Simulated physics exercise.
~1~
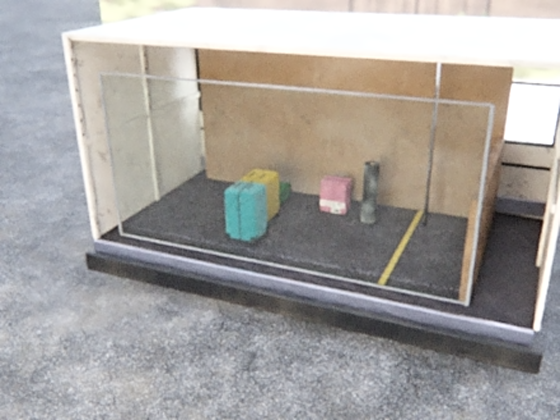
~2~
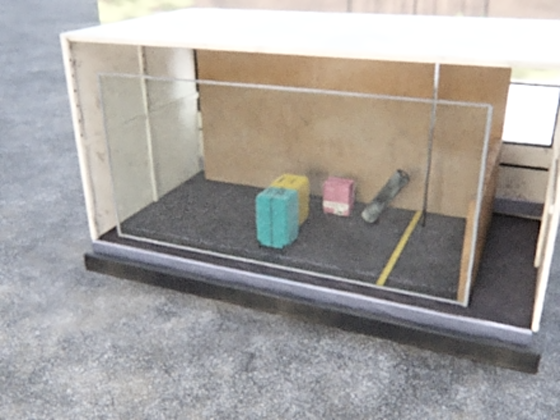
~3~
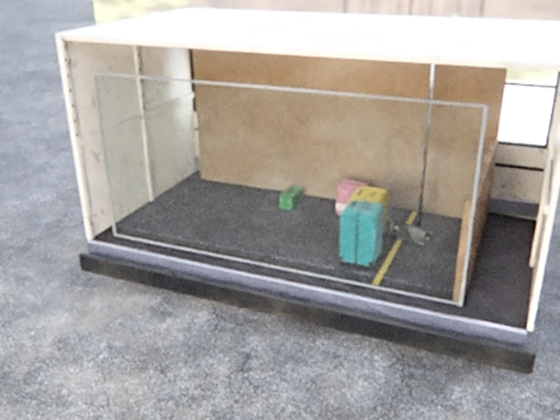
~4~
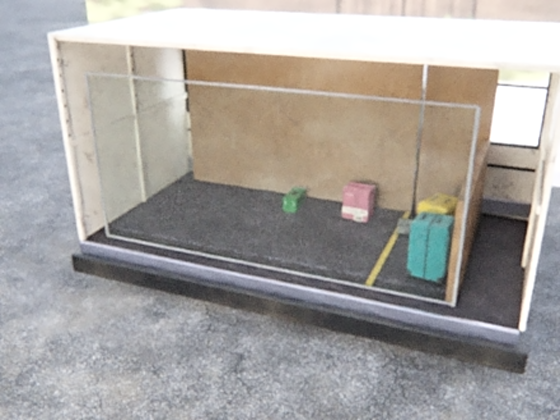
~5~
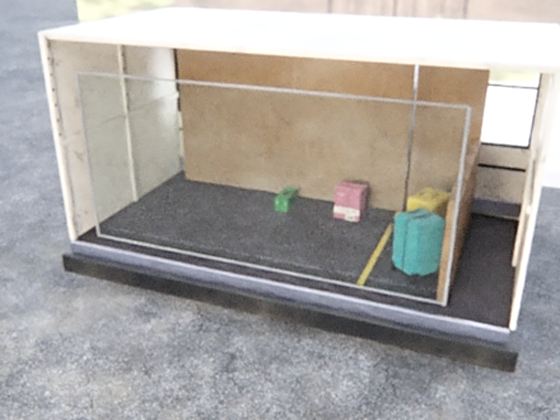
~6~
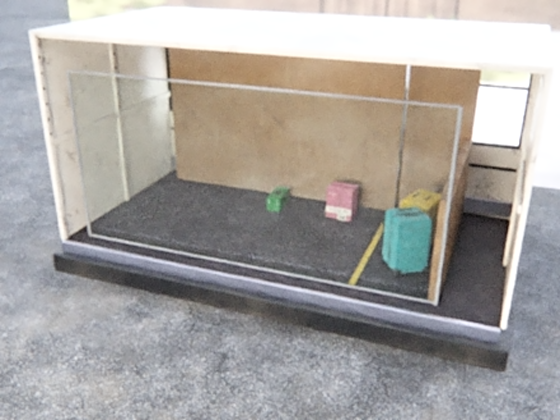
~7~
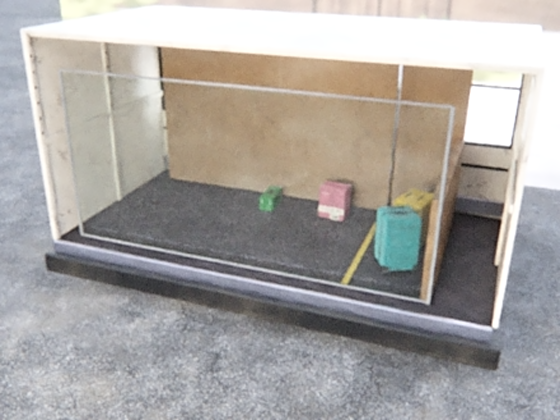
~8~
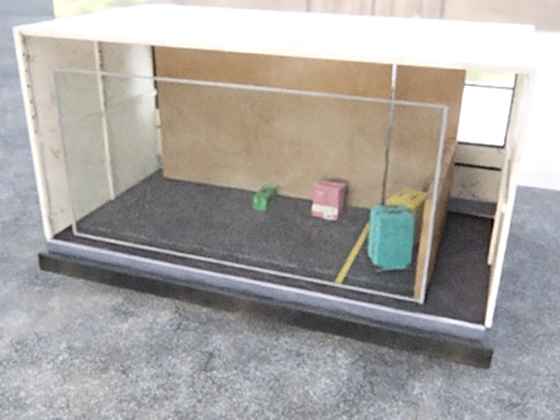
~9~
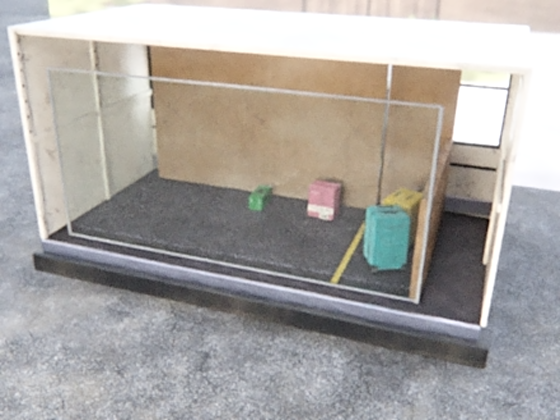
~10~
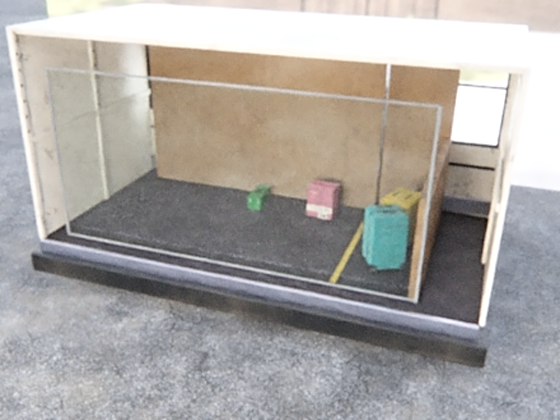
The clip shows colored cases and a dark roll sliding right across a boxed bay floor; the roll tips over, and the teal and yellow cases cross a yellow line. The roll drops from view behind them, while the pink pack and green toolbox rest short of the line.
